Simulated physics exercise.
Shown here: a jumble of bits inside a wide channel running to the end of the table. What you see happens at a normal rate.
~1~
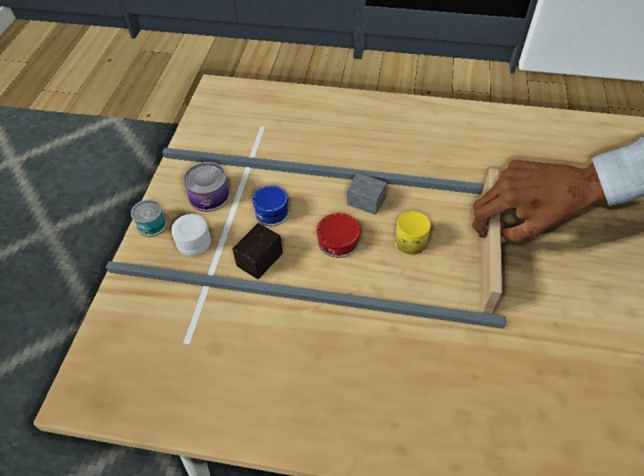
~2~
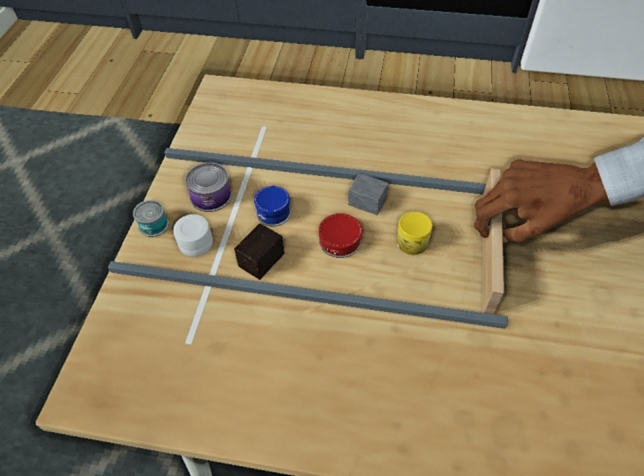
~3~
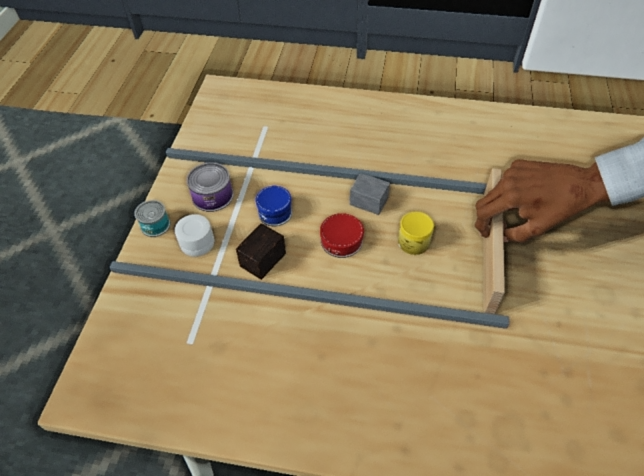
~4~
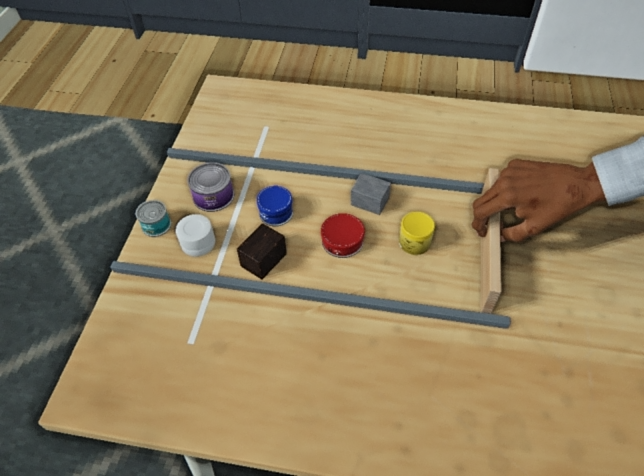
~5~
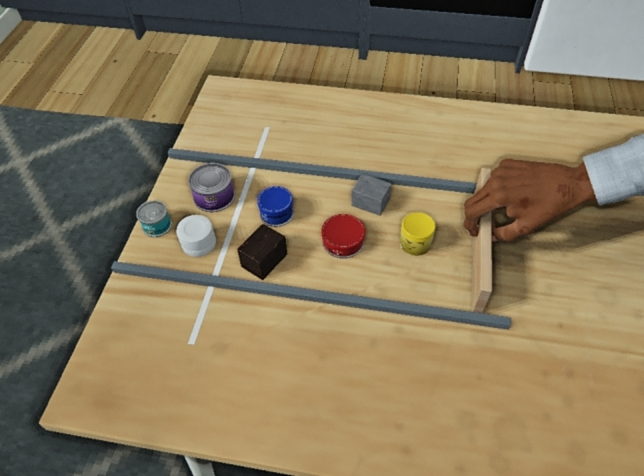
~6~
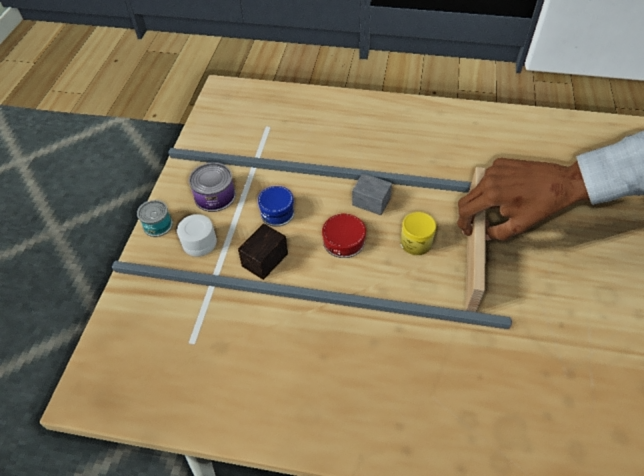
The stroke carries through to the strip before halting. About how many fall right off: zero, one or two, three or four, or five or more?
Off the edge will go nothing.
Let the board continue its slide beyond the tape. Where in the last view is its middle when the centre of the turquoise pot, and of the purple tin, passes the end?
The middle is at (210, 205) when it's the turquoise pot, and at (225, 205) when it's the purple tin.
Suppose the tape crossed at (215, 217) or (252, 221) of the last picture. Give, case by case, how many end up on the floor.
Counts: 1, 0.
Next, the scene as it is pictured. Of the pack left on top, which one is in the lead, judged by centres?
It is the purple tin.
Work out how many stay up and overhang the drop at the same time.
Looks like 1 of them.
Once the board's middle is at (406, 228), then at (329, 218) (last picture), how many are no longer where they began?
In order, the tallies are 1 and 5.
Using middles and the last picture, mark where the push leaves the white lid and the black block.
Near (168, 246) and (204, 253).
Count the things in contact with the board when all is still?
It's 3.
Soon after, none off yet; turquoise pot at rest near (155, 218); purple tin at rest near (213, 187); white lid at rest near (197, 235).
At rest, the number that fall off is zero.
